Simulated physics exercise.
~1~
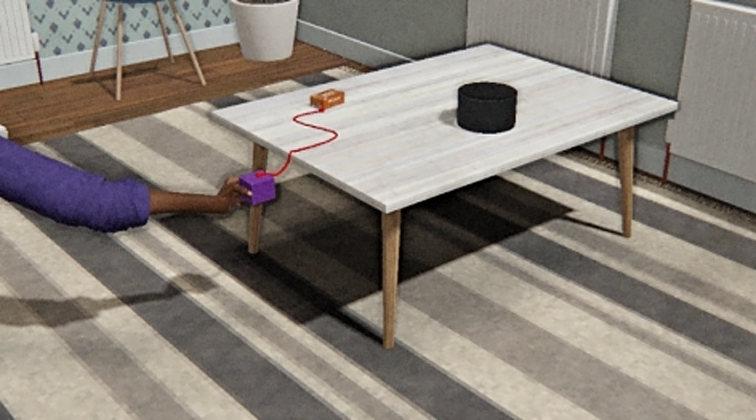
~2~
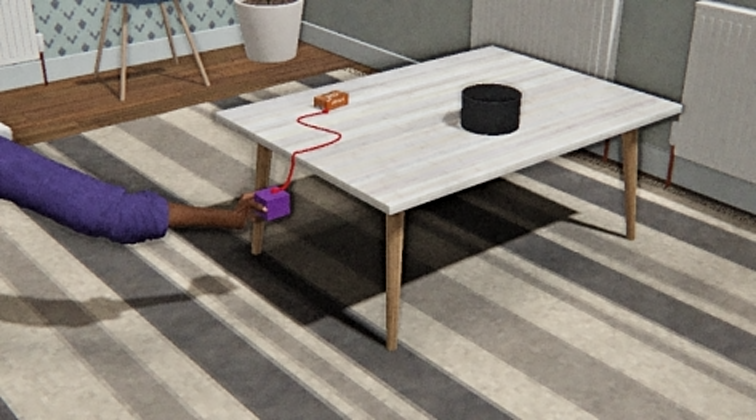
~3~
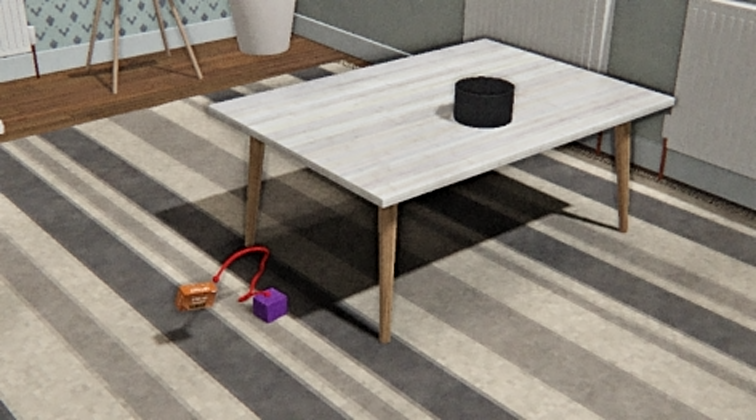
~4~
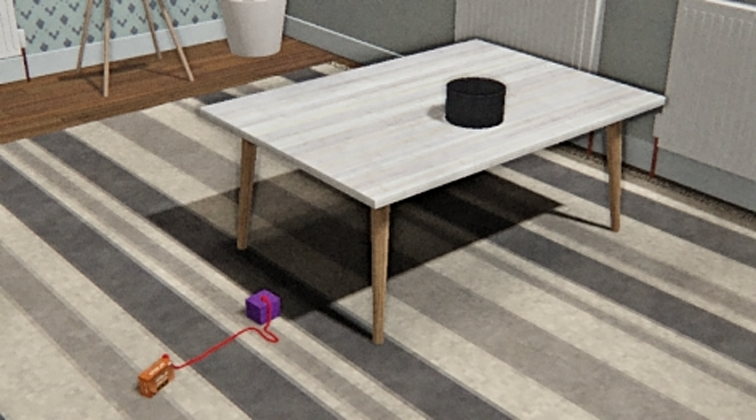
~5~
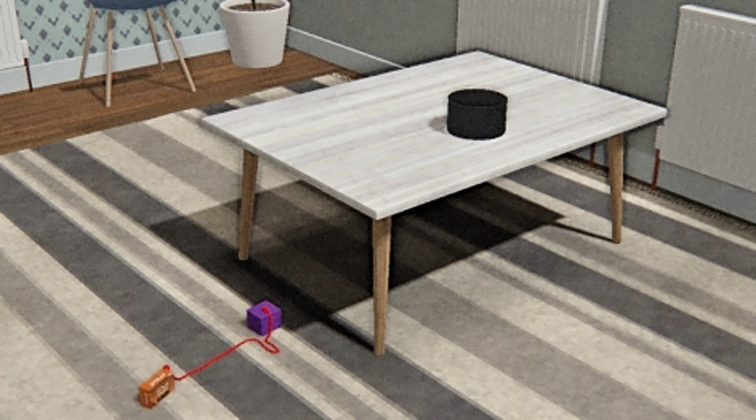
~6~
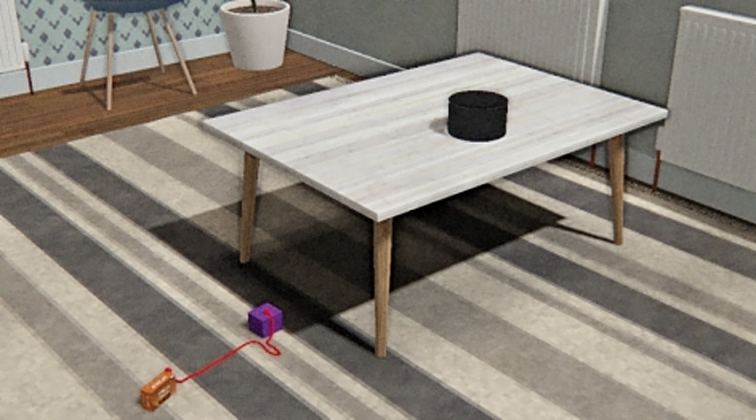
In a room with a striped rug, a purple-sleeved hand held a purple block beside a white table, tied by a red cord to an orange box, then let go; the block dropped to the floor and the box came down after it, while the black pot stayed put.
